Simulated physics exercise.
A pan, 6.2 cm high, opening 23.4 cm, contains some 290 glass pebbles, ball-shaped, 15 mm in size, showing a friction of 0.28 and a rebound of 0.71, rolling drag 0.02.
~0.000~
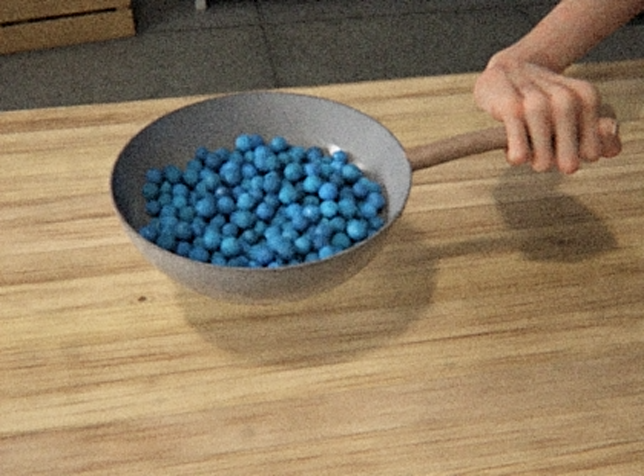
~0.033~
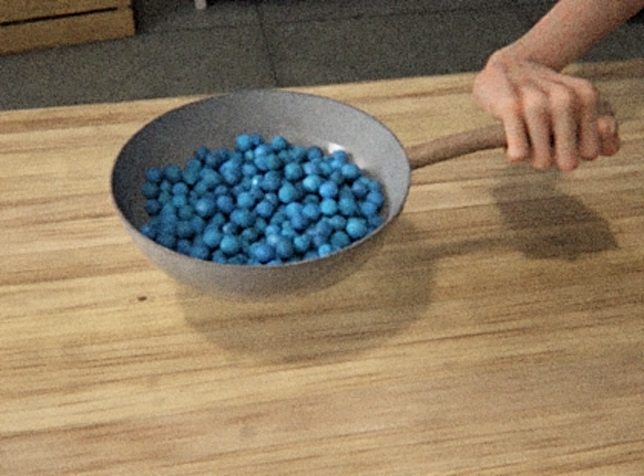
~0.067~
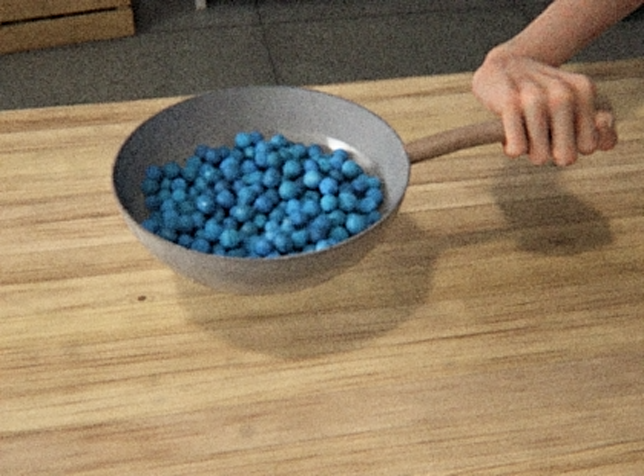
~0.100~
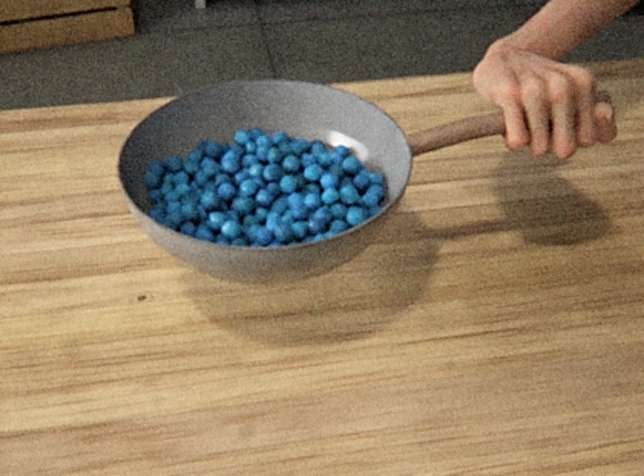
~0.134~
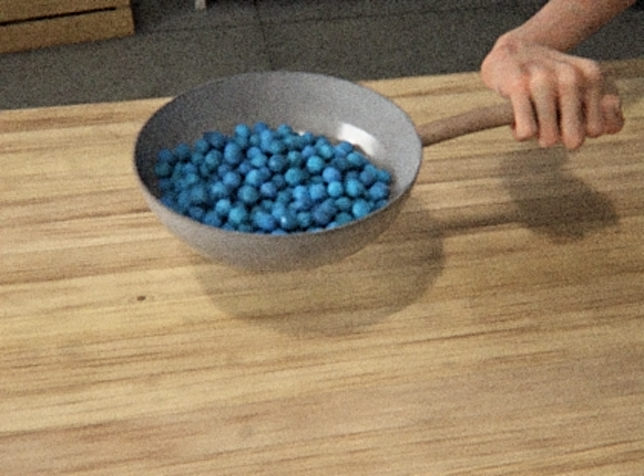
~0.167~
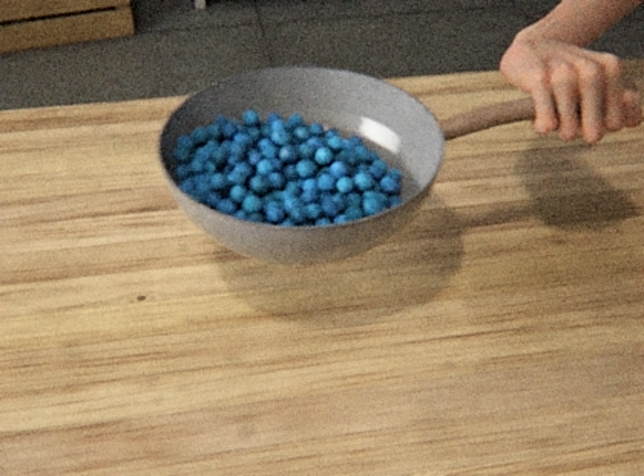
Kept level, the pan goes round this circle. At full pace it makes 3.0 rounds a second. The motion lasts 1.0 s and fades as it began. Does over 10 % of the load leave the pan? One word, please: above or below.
Above.
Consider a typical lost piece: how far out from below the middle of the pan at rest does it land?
It comes to close to 24 centimetres.
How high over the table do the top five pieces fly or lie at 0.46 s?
I'd say some 20 cm.
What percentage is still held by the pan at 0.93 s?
Estimate: About 65 percent.
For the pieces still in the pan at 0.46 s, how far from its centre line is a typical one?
Roughly 7.5 centimetres, give or take.
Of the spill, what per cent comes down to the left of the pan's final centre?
60 %, about.
After 0.46 s, pan 85 %, in the air 15 %; middle of the pieces not yet landed near (310, 218).
After 0.71 s, pan 70 %, fallen in front of where it stops 10 %, fallen left of where it stops 5 %, in the air 10 %; middle of the pieces not yet landed near (309, 194).
After 0.93 s, pan 65 %, fallen behind where it stops 5 %, fallen in front of where it stops 10 %, fallen left of where it stops 10 %, fallen right of where it stops 5 %; middle of the pieces not yet landed near (309, 194).
After 1.15 s, pan 65 %, fallen behind where it stops 5 %, fallen in front of where it stops 10 %, fallen left of where it stops 10 %, fallen right of where it stops 5 %; middle of the pieces not yet landed near (345, 199).
At rest (1.9 s), pan 65 %, fallen behind where it stops 5 %, fallen in front of where it stops 10 %, fallen left of where it stops 10 %, fallen right of where it stops 5 %.
